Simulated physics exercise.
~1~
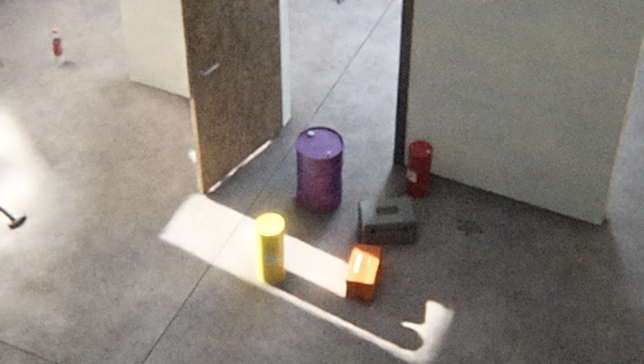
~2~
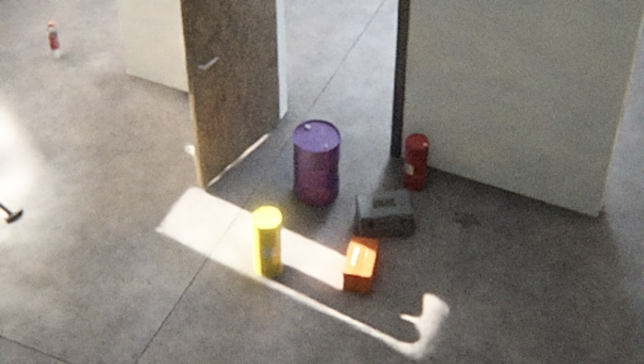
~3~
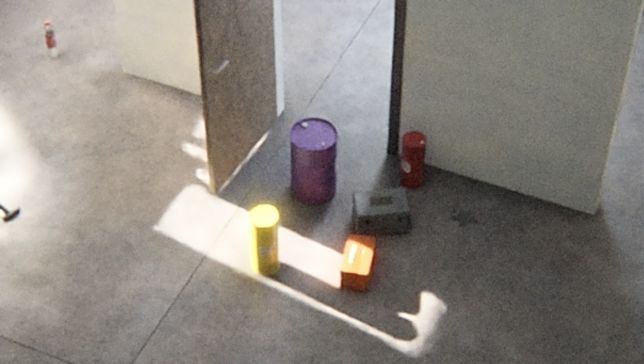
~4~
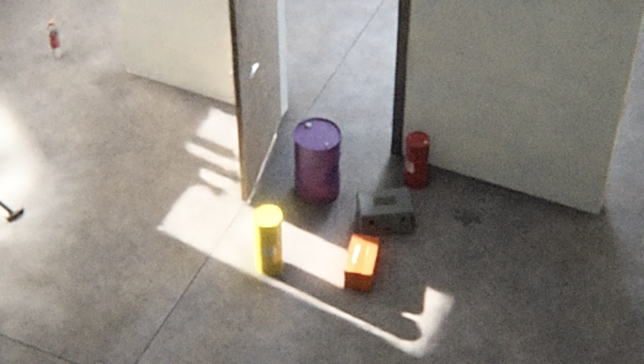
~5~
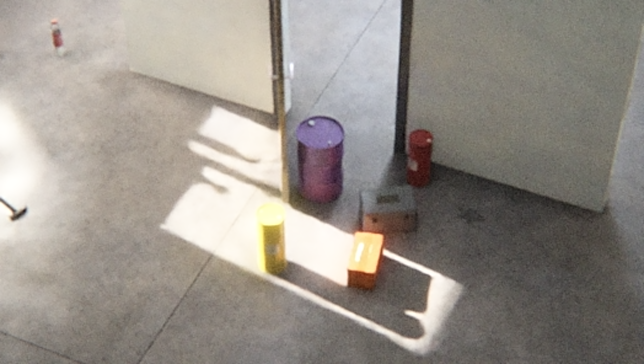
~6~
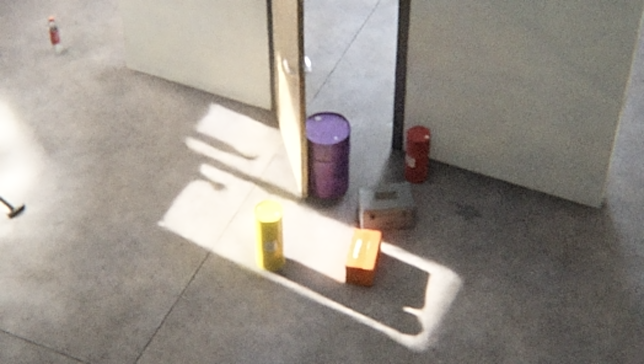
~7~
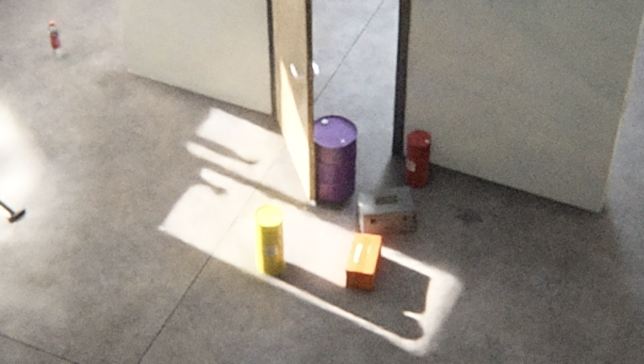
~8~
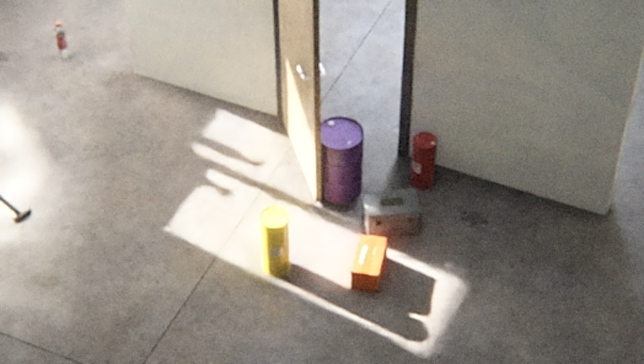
A door swinging toward a purple drum, nudging it slightly right and stopping partly open, with sunlight spreading across the concrete floor.
